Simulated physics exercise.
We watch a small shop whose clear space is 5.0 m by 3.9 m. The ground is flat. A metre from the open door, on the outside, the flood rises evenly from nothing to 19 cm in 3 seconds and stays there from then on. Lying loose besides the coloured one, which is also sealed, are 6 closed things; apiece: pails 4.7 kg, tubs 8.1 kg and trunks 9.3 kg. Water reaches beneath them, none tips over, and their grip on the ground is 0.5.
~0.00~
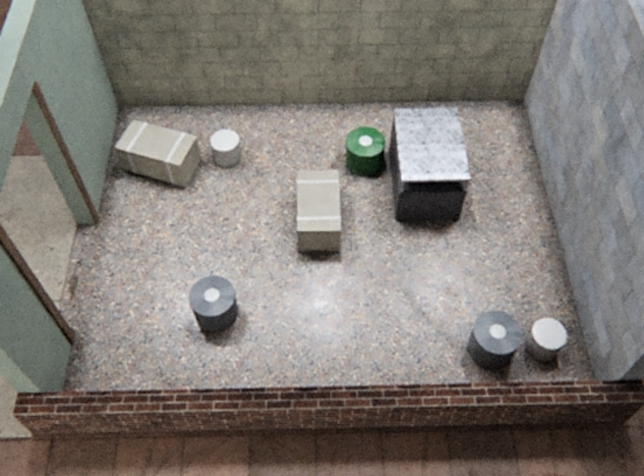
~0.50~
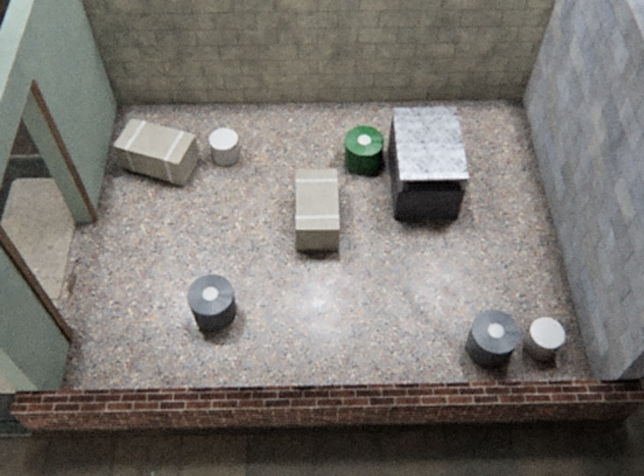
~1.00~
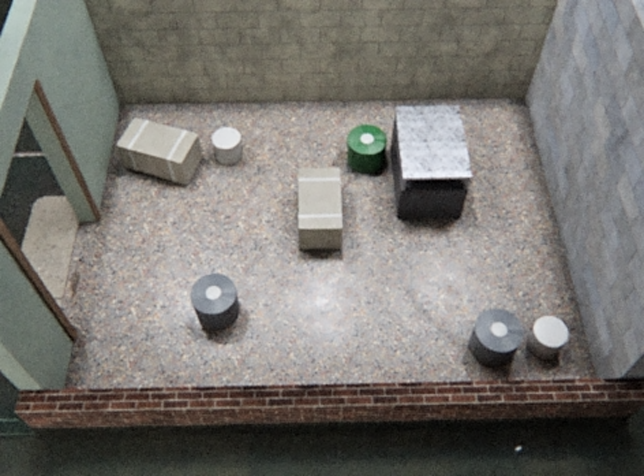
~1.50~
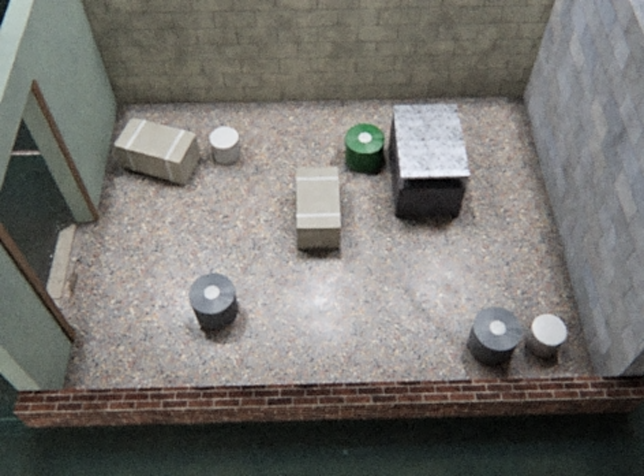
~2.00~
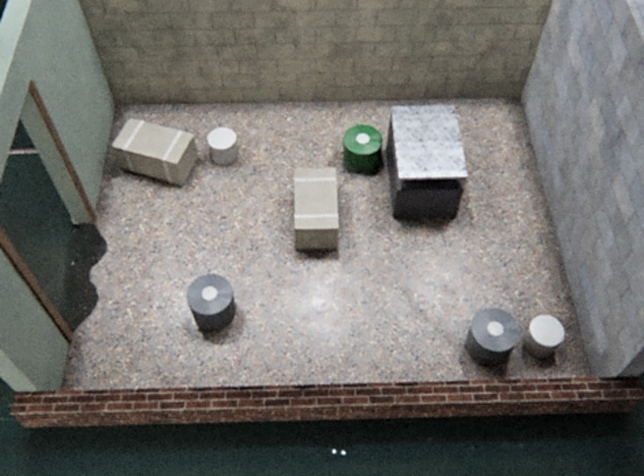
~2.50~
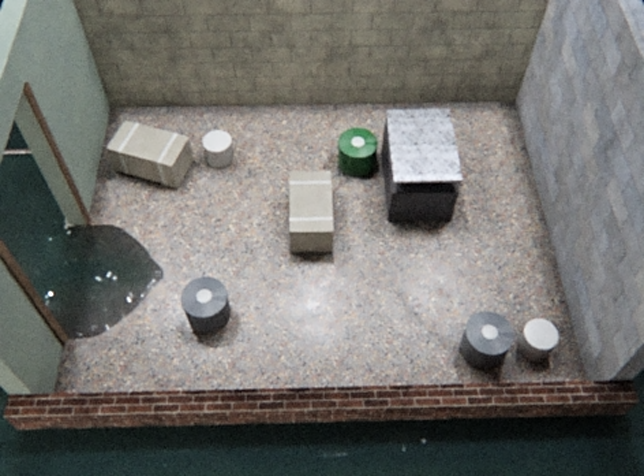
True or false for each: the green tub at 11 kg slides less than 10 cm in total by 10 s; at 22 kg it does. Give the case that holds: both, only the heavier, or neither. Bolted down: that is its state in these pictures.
The case that holds: Only the heavier.
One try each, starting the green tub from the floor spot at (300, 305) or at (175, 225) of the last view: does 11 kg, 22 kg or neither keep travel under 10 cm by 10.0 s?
Note, in order: Heavier only OK; heavier only OK.
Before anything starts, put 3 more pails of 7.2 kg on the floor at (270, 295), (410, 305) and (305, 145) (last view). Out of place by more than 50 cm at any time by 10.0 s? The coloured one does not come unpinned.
In turn: Beyond it, within it, within it.
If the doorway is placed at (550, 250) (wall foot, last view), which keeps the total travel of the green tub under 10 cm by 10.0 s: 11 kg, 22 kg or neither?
The answer is that the lesser mass suffices.
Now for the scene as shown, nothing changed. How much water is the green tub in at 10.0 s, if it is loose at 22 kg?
Roughly 7 cm.
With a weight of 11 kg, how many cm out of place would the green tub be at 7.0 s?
Shift: Roughly 50 cm.
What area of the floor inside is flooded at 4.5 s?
I'd estimate close to 8.0 m2.
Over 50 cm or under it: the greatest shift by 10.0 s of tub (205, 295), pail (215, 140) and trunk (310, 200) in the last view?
First exceeds it, then stays inside, then exceeds it.
After 3.5 s the green tub would be 0 cm from its start with 11 kg and 0 cm from its start with 22 kg; 0 cm of water round it then.
After 4.5 s the green tub would be 0 cm from its start with 11 kg and 0 cm from its start with 22 kg; 0 cm of water round it then.
After 7.0 s the green tub would be 54 cm from its start with 11 kg and 0 cm from its start with 22 kg; 5 cm of water round it then.
After 10.0 s the green tub would be 95 cm from its start with 11 kg and 0 cm from its start with 22 kg; 7 cm of water round it then.
